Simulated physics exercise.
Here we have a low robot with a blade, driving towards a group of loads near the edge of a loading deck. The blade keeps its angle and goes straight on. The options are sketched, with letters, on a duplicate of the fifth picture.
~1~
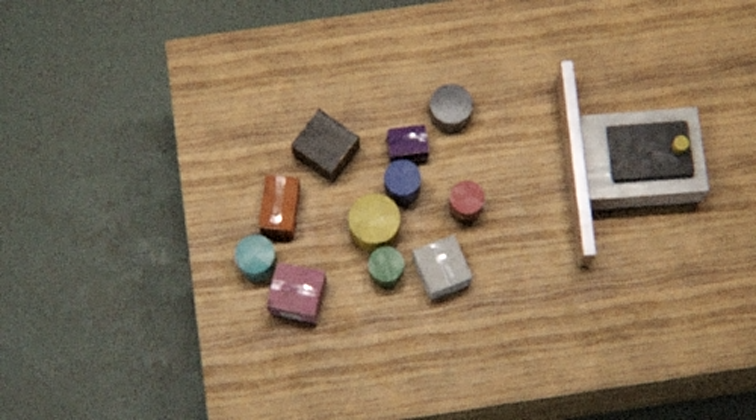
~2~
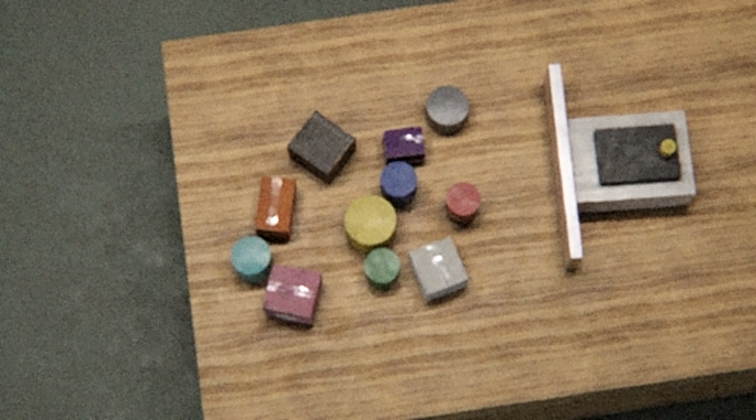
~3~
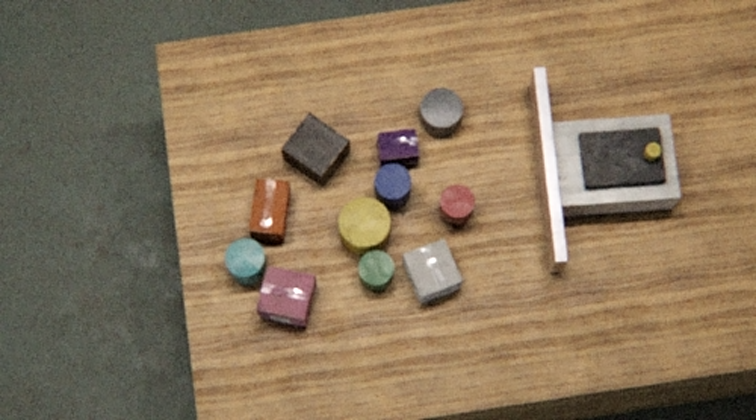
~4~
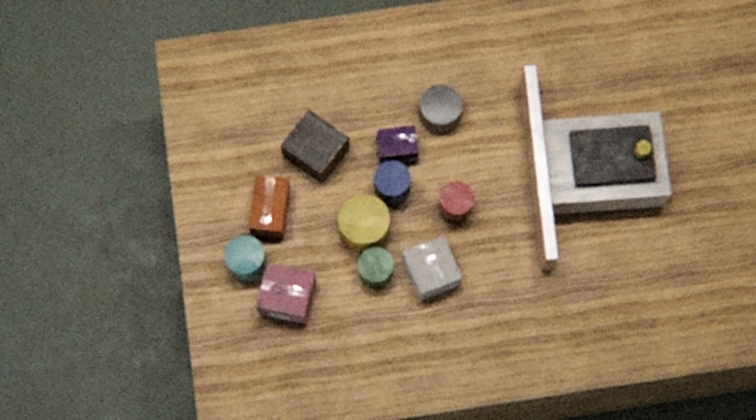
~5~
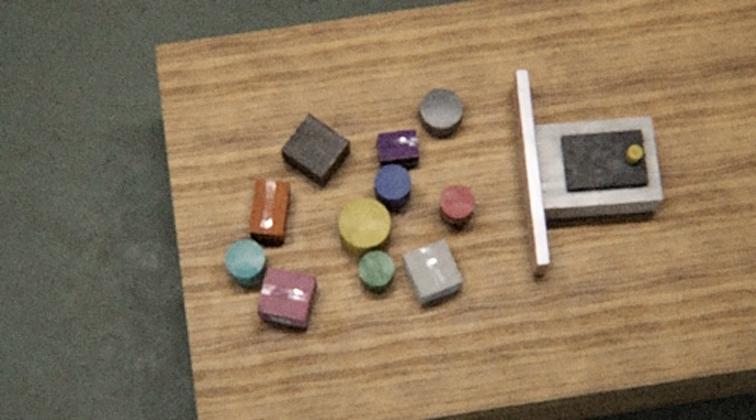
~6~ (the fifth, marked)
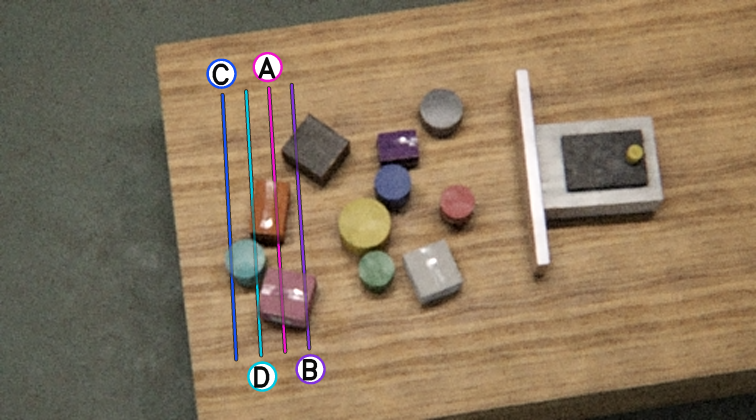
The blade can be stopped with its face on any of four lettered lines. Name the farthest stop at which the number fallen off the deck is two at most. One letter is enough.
It can go as far as D.
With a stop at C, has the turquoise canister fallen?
By then, yes.
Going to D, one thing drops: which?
The turquoise canister goes over.
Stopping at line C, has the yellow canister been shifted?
Yes.
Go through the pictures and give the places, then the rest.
In the first frame, turquoise canister (257, 258); red pail (466, 203); pink parcel (297, 293).
In the second frame, robot (632, 154); green pail (382, 269).
In the third frame, robot (616, 158); white parcel (432, 272).
In the fourth frame, robot (607, 156); black crate (316, 147).
In the fifth frame, robot (598, 160); grey canister (441, 113); blue canister (392, 188); turquoise canister (247, 263).
On the marked copy, A at (277, 216); B at (300, 213); C at (229, 223); D at (253, 219).
Following D. Soon after the start, robot (499, 175); grey canister (399, 115); white parcel (412, 273).
Later, robot (398, 190); turquoise canister (234, 267); pink parcel (246, 318).
In the end, robot (321, 201); turquoise canister over the edge; green pail (194, 301); one fallen.
As for the rest, A is within the limit but short; B is within the limit but short; C drops five.
